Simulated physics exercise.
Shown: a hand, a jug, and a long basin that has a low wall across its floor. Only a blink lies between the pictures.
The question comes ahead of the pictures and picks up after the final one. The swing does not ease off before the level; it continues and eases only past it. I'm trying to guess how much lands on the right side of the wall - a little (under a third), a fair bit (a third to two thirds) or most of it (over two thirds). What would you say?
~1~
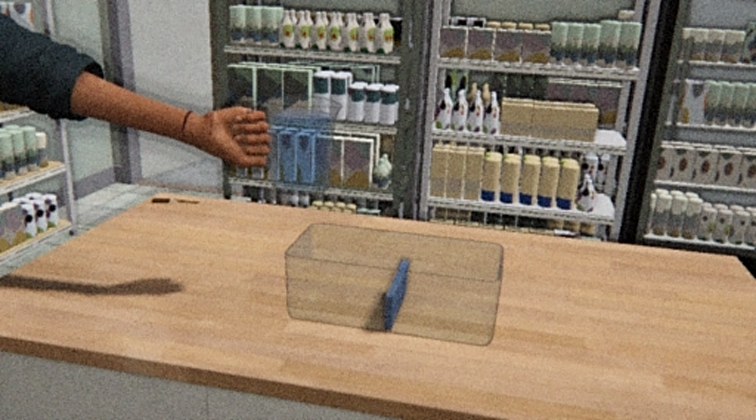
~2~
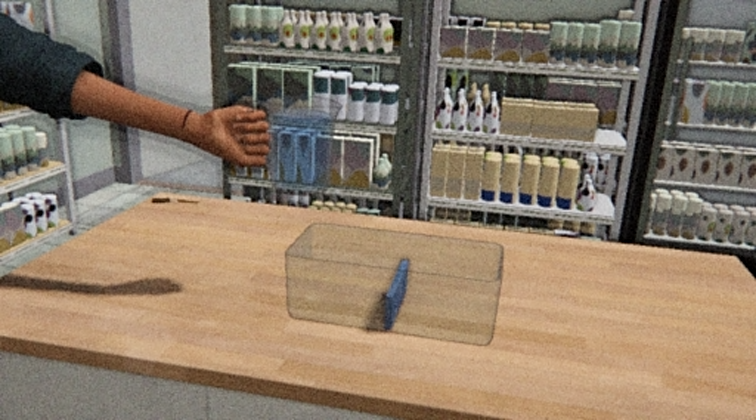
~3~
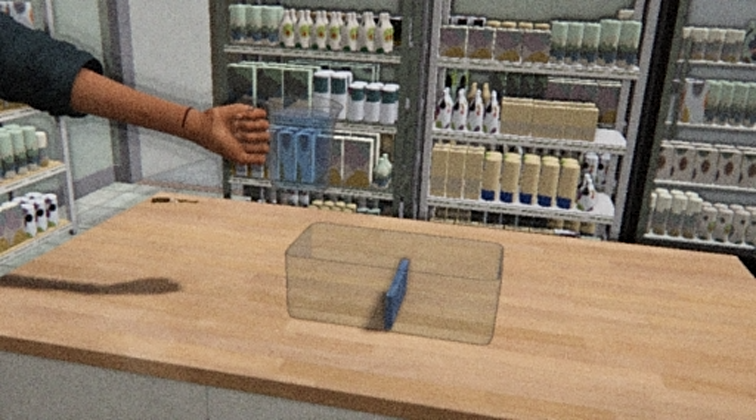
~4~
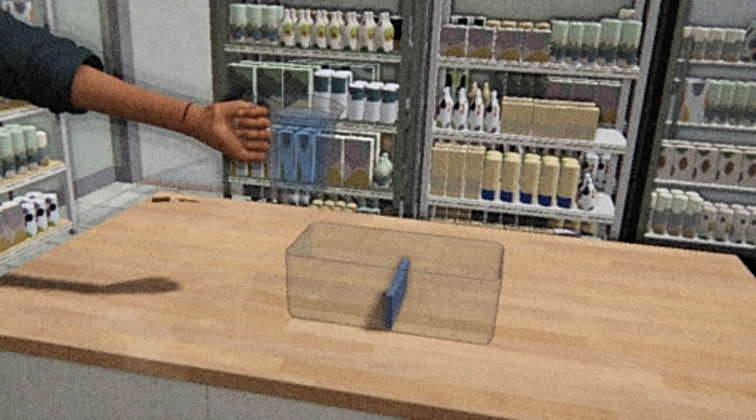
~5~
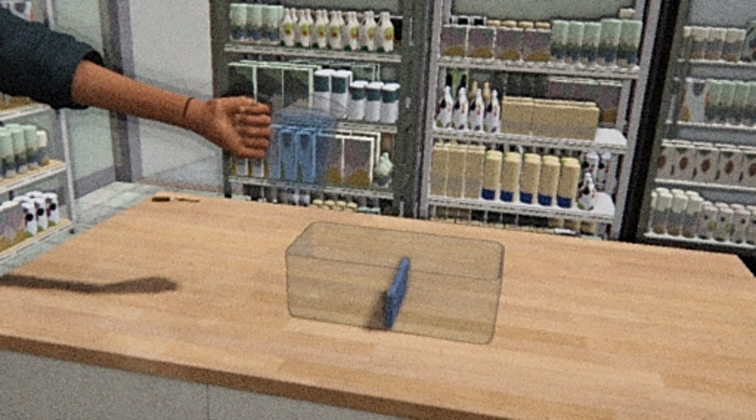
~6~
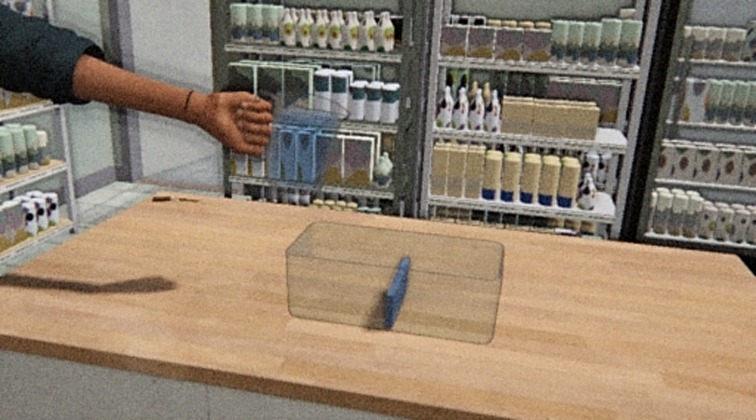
I would say a little, under a third.
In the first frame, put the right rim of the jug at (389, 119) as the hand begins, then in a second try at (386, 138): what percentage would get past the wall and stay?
You'd get around 95 per cent and then around 95 per cent.
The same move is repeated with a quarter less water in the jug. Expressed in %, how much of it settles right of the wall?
Some 5 parts in a hundred, give or take.
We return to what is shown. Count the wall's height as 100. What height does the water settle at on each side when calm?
I'd say close to 50 per cent on the left side and 10 on the right.
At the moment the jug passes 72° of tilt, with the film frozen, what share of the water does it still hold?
85 in a hundred.
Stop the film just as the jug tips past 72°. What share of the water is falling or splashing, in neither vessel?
I'd reckon some 15 per cent.
A moment on, the tilt is 72° and 83 per cent is still to pour, 2 is left of the wall and 0 right of it.
Next, the tilt is 103° and 35 per cent is still to pour, 27 is left of the wall and 14 right of it.
Then the tilt is 104° and 5 per cent is still to pour, 69 is left of the wall and 17 right of it.
Later the tilt is 104° and 0 per cent is still to pour, 78 is left of the wall and 18 right of it.
In the end 79 per cent lies left of the wall, 18 right of it and 3 outside.
